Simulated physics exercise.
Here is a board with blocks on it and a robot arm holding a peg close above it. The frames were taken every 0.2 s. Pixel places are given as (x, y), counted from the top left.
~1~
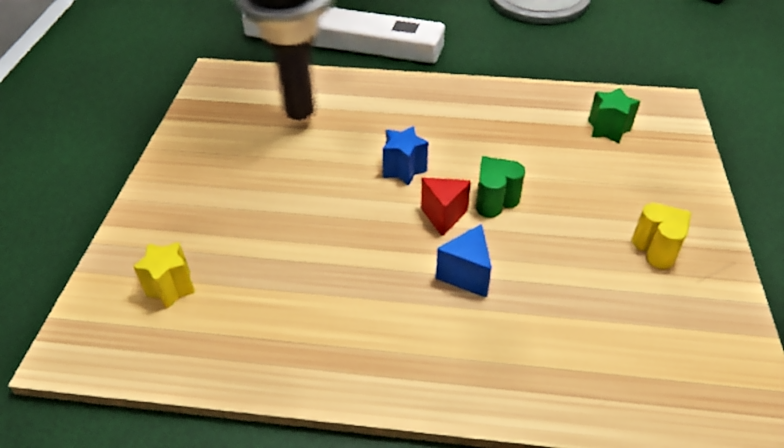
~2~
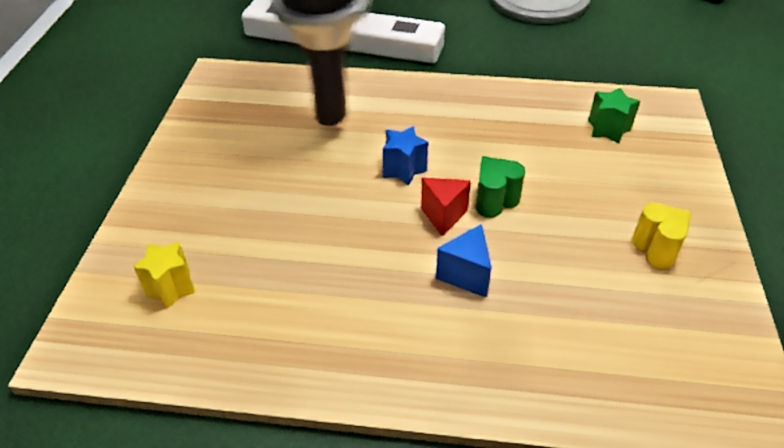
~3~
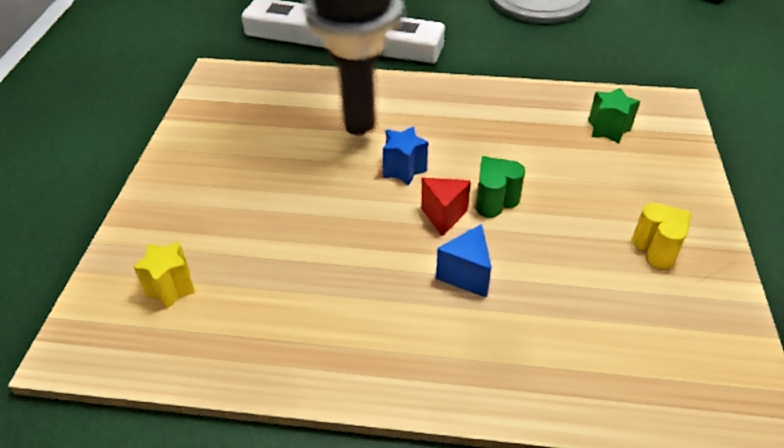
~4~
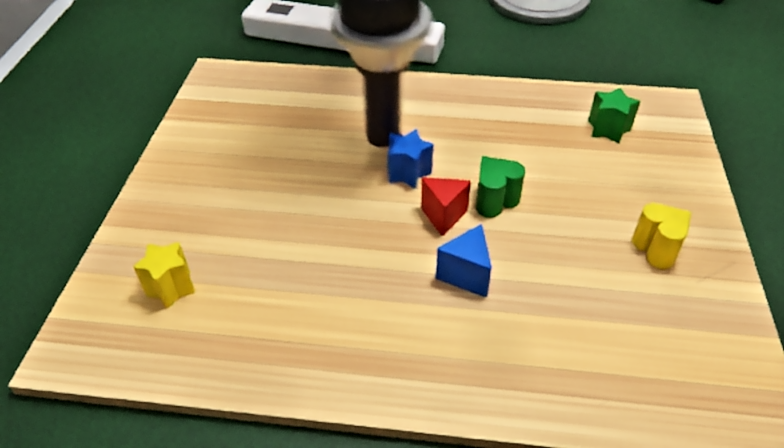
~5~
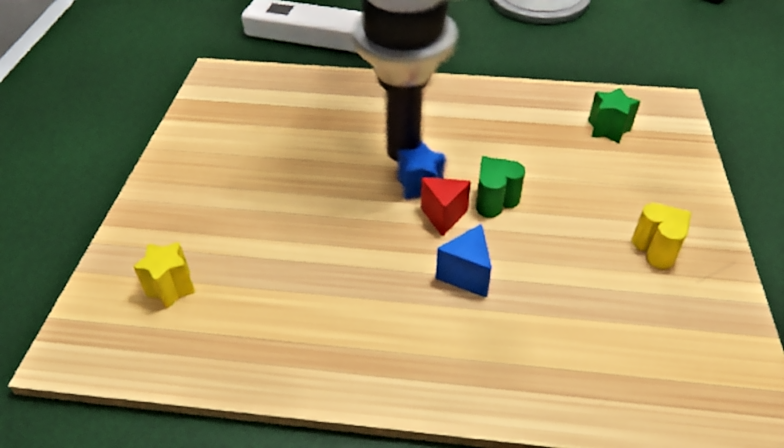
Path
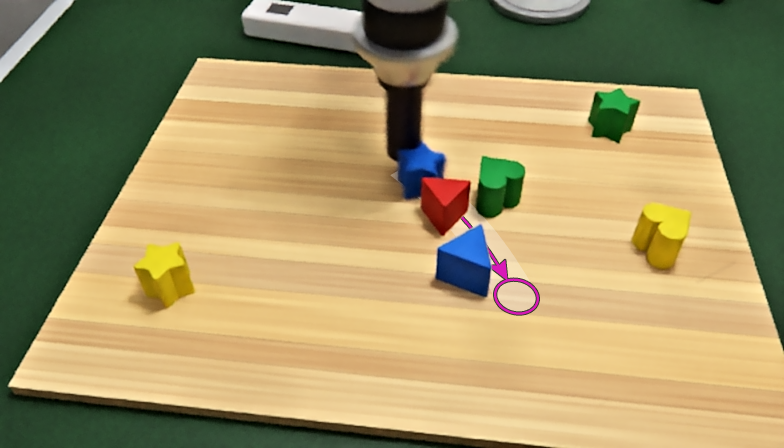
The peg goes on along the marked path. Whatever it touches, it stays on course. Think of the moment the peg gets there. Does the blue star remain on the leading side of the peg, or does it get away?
That block remains ahead.
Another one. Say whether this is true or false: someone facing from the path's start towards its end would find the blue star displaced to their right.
That statement is accurate.
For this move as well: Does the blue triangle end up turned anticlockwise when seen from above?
My answer is no.
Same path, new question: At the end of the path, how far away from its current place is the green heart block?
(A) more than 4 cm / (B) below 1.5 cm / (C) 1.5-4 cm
Answer: B.
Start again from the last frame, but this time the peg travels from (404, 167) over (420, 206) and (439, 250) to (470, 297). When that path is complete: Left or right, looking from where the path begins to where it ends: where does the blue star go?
The shift is to the left of that direction.
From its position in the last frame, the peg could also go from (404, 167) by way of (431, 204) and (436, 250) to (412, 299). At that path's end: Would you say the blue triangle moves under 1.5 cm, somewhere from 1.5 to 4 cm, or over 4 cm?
It ends farther than 4 cm from its spot.
Drawn move, from (404, 167) through (465, 221) to (516, 296).
On the path given first. One third of the way, peg (447, 187); blue star (464, 195); red triangle (473, 223), turned 20° clockwise; blue triangle (474, 254).
Two thirds of the way, peg (486, 230); blue star (499, 243), turned 20° clockwise; red triangle (500, 276), turned 30° clockwise; blue triangle (494, 311), turned 15° clockwise.
At the end, peg (519, 282); blue star (524, 300), turned 35° clockwise; red triangle (514, 336), turned 45° clockwise; blue triangle (498, 373), turned 30° clockwise; green heart block still.
